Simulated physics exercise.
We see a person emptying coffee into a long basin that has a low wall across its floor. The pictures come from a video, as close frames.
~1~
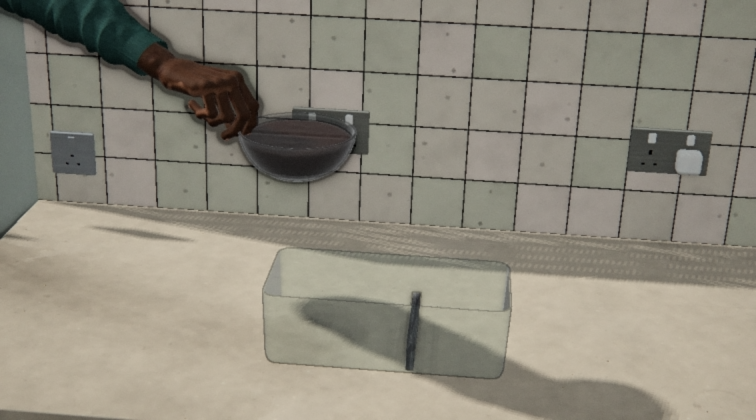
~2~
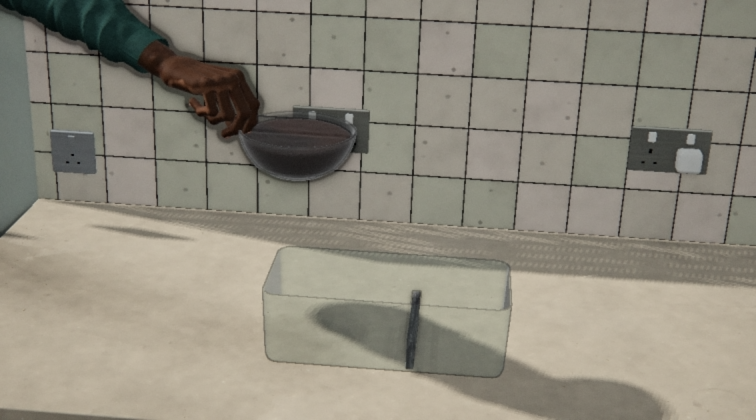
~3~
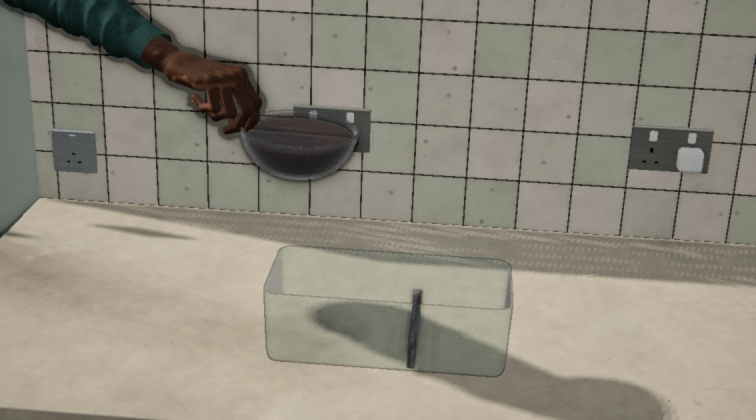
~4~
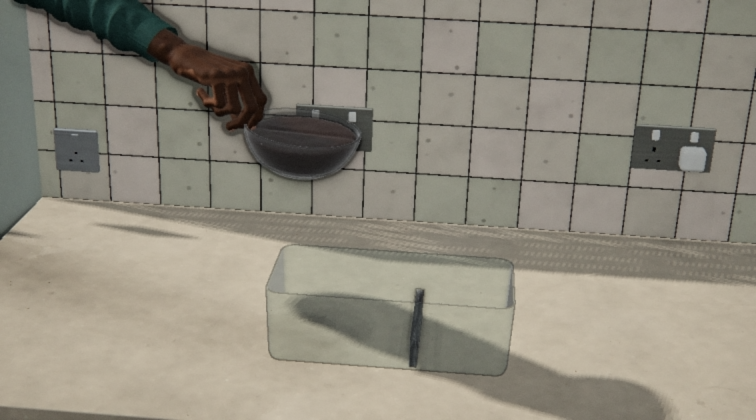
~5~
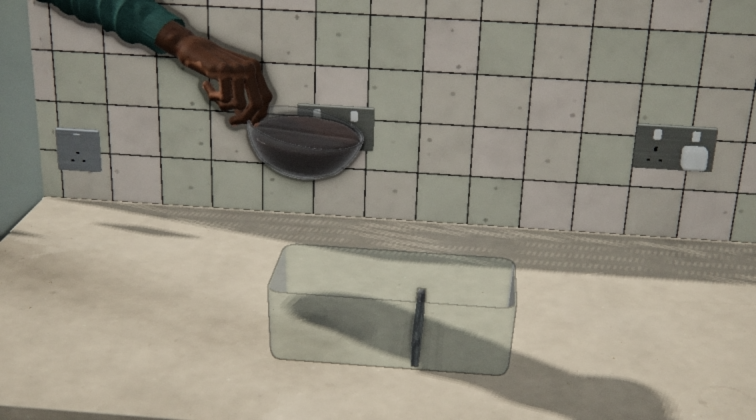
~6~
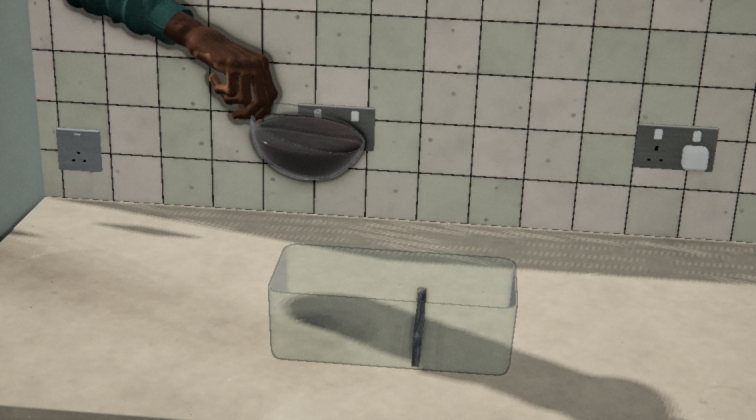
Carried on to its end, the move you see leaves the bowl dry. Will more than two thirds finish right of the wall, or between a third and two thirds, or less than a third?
Right of the wall there will be less than a third.
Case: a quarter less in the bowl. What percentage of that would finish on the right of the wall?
Something like 5 per cent, give or take.
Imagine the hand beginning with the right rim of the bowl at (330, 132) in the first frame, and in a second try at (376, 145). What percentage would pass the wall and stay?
Close to 5 % for the first start and close to 50 % for the second.
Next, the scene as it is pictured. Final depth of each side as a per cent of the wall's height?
On the left it sits near 40, while on the right it sits near 10.
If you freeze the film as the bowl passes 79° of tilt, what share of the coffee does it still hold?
Close to 15 per cent.
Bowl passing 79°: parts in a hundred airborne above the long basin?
Around 55 %.
A moment on, the bowl is tipped on its side and 17 per cent is still to pour, 22 is left of the wall and 8 right of it.
Next, the bowl is tipped right over and 0 per cent is still to pour, 78 is left of the wall and 17 right of it.
Then the bowl is tipped right over and 0 per cent is still to pour, 79 is left of the wall and 18 right of it.
Later the bowl is tipped right over and 0 per cent is still to pour, 79 is left of the wall and 18 right of it.
Finally, 79 per cent lies left of the wall, 18 right of it and 3 outside.
